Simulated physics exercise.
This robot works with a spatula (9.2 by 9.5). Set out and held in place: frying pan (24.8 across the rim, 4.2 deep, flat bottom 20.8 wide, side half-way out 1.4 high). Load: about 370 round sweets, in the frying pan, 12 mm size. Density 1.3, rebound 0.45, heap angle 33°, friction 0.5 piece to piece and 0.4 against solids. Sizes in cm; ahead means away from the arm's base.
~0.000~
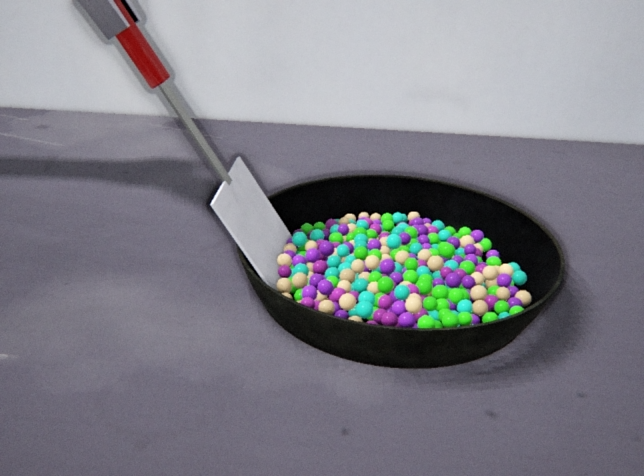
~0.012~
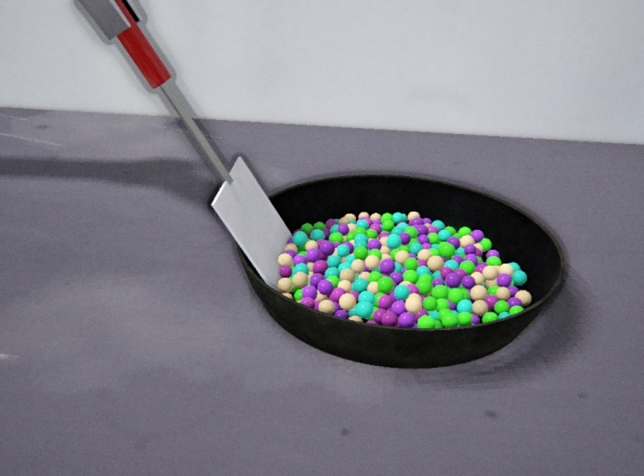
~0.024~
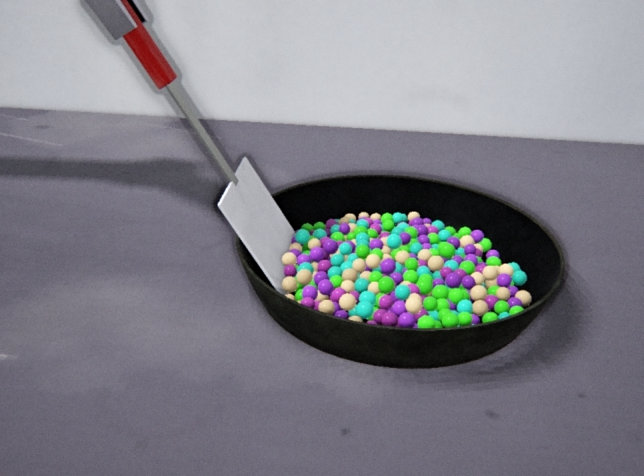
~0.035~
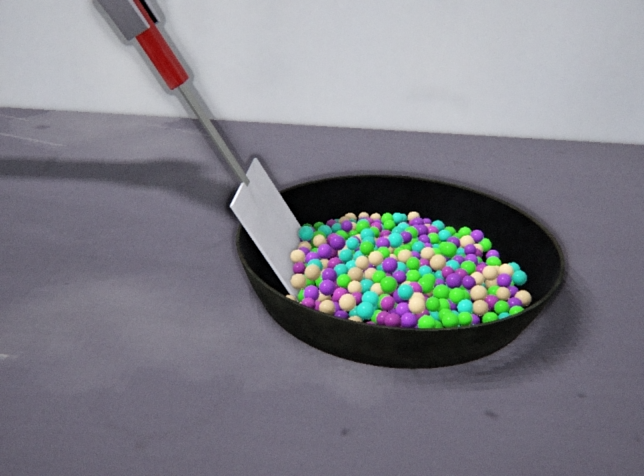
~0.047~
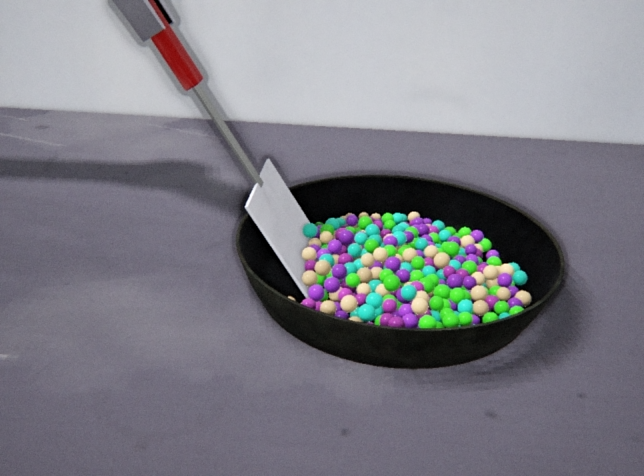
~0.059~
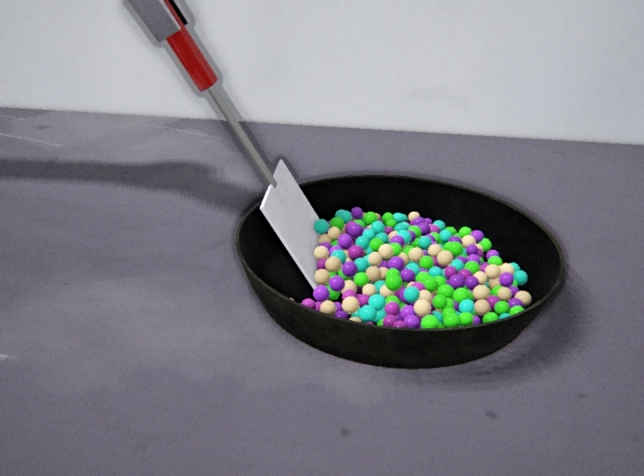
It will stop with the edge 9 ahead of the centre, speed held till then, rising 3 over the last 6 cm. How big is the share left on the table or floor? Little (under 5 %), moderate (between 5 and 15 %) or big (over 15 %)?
Share on the table or floor: Big (over 15 %).
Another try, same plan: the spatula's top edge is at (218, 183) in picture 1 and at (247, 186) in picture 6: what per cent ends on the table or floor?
Some 25 per cent.
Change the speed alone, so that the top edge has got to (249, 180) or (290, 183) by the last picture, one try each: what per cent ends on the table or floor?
About 15 and 35 per cent.
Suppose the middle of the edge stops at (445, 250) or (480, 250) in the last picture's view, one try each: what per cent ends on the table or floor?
Some 5 and 15 per cent.
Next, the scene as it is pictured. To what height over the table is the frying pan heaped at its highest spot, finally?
Roughly 4.0 cm.
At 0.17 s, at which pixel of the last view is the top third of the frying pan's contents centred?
At about (463, 240).
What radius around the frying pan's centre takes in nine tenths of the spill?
About 50 cm.
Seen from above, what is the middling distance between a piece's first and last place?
Roughly 4 cm.
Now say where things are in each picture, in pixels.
In the first frame, spatula top edge at (226, 179), sloping 58°; upper third of the load around (390, 262), from x 285 to 525, top at y 215; 369 in the frying pan.
In the second frame, spatula top edge at (227, 179), sloping 58°; upper third of the load around (390, 262), from x 285 to 525, top at y 220.
In the third frame, spatula top edge at (233, 179), sloping 58°; upper third of the load around (388, 262), from x 290 to 525, top at y 220.
In the fourth frame, spatula top edge at (244, 180), sloping 58°; upper third of the load around (387, 261), from x 285 to 525, top at y 220.
In the fifth frame, spatula top edge at (258, 181), sloping 58°; upper third of the load around (381, 255), from x 285 to 525, top at y 220.
In the sixth frame, spatula top edge at (272, 182), sloping 58°; upper third of the load around (383, 254), from x 290 to 525, top at y 215; 369 in the frying pan.
After 0.11 s, sloping 58°, highest piece 6 above the table; 369 in the frying pan.
After 0.17 s, sloping 58°, highest piece 7 above the table; 369 in the frying pan.
After 0.39 s, sloping 58°, highest piece 9 above the table; 257 in the frying pan, 94 on the table or floor, 18 on the blade or in flight.
After 1.44 s, sloping 58°, highest piece 4 above the table; 257 in the frying pan, 112 on the table or floor.
At rest, 257 in the frying pan, 112 on the table or floor. That is 30 % on the table or floor.
